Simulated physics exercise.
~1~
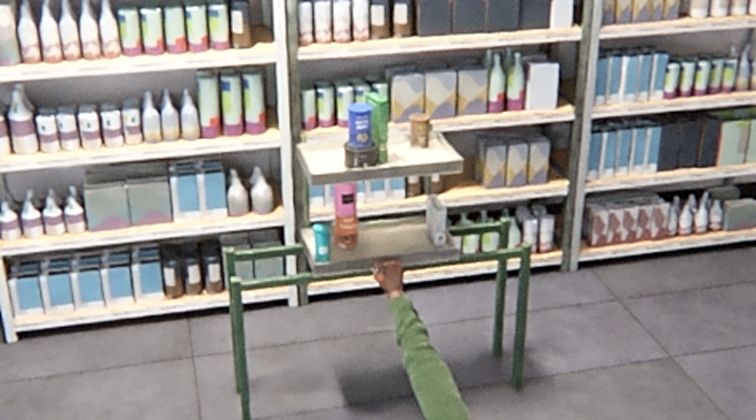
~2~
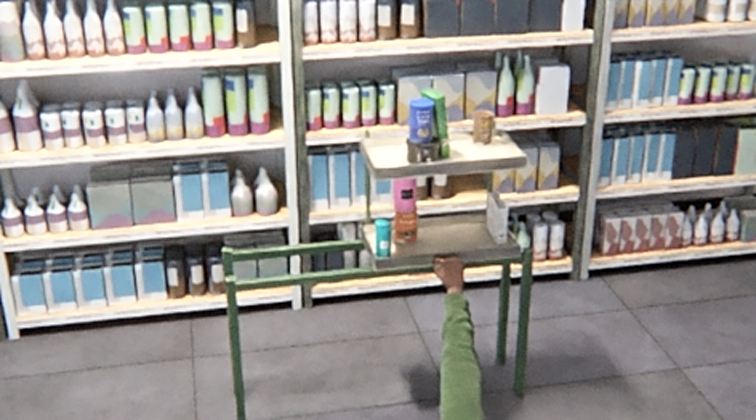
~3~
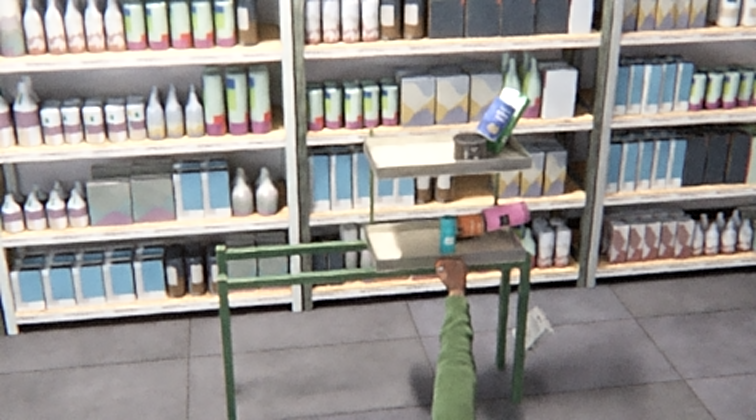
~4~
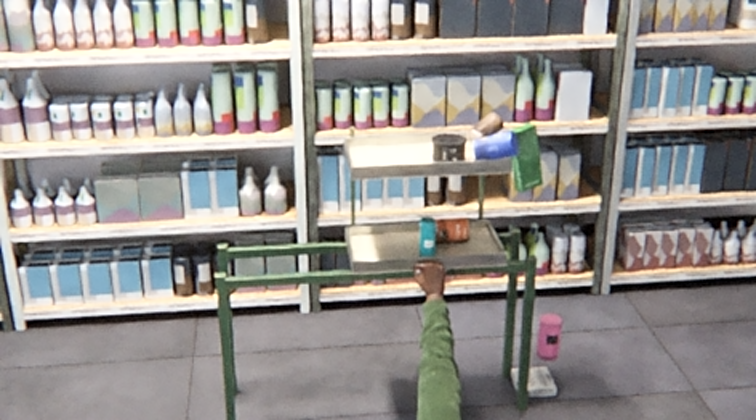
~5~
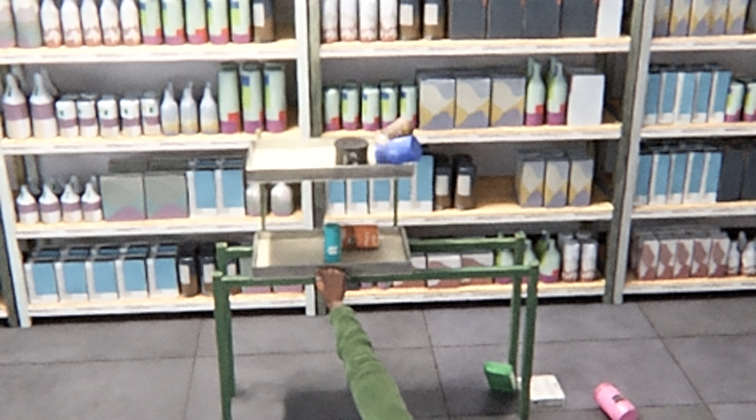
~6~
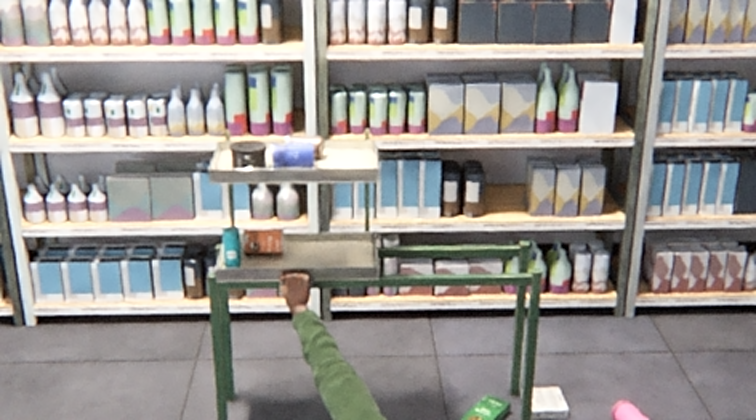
At the start, a hand in a green sleeve holds the front of a two-level tray loaded with containers, midway along a green frame before store shelves. The tray slides right, its load mostly upright, though a green packet leans. Near the right end, the pink jar tips over and the white packet falls off, and then the green packet and pink jar drop too. The tray travels back left, with the blue and orange tins lying on their sides. It ends at the left, the turquoise shaker still standing and three items on the floor.
